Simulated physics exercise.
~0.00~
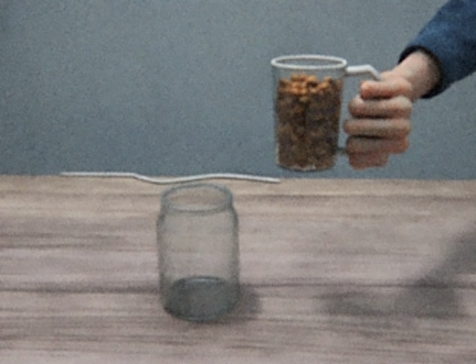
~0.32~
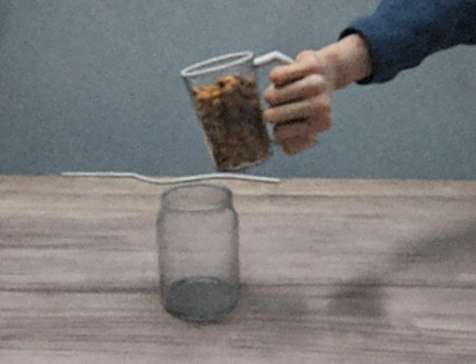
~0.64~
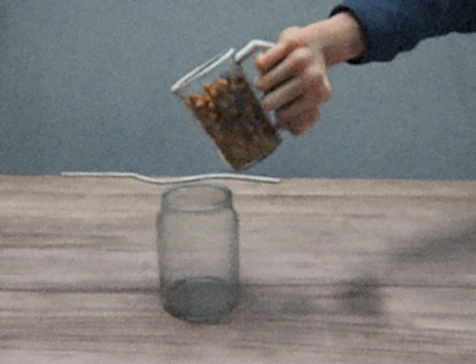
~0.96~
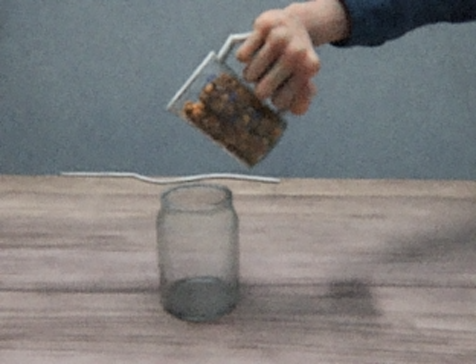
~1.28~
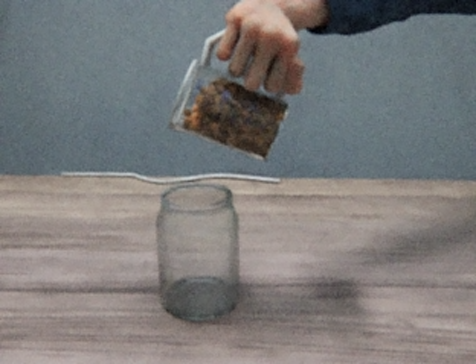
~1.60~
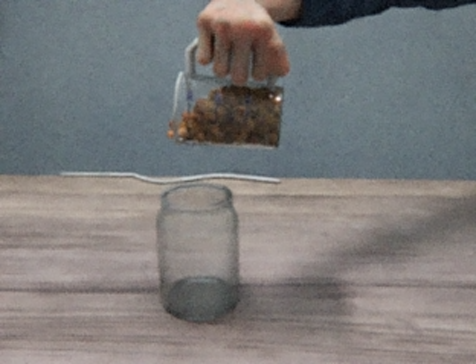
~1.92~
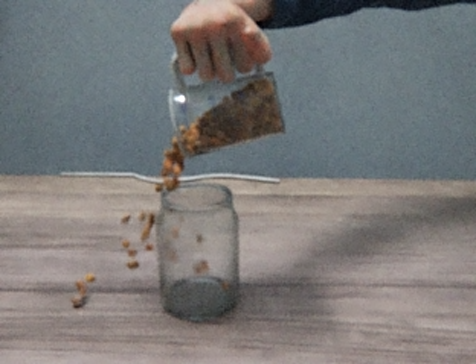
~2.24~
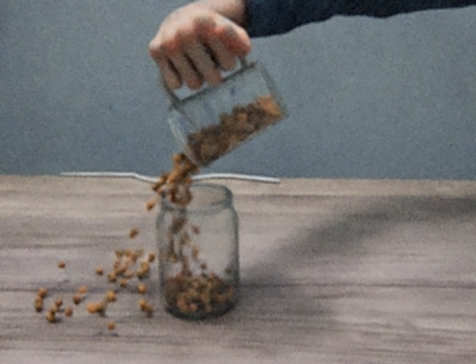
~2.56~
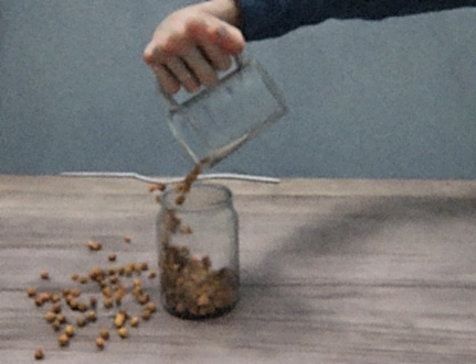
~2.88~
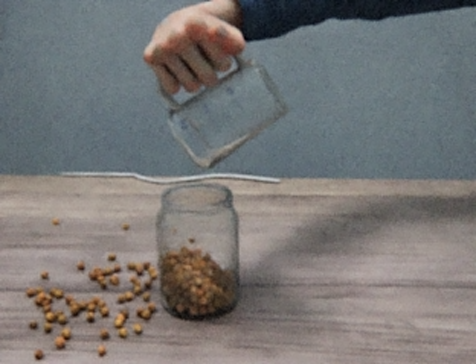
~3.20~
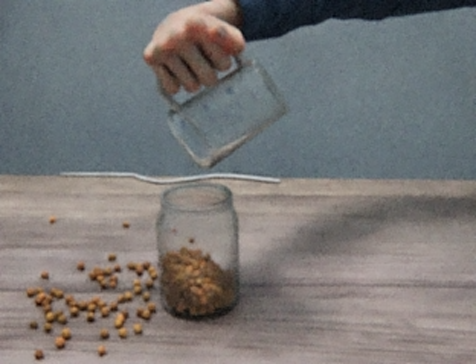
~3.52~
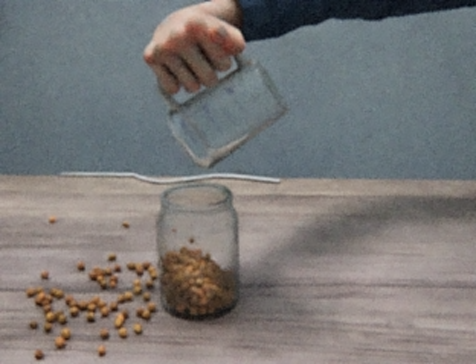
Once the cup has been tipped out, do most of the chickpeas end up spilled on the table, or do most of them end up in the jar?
Most of the chickpeas end up in the jar. A smaller part lies scattered on the table to its left, and hardly any are left in the cup.
The clip opens with a hand holding a clear cup full of roasted chickpeas, above and to the right of an empty glass jar on a wooden table. The hand moves the cup left over the jar and tips it steadily onto its side, with the chickpeas still inside. As the rim dips further, they begin tumbling out, some dropping into the jar and others scattering on the table to its left. The cup tilts past sideways and empties, then stops. At the end, the jar is partly filled and loose chickpeas lie beside it.
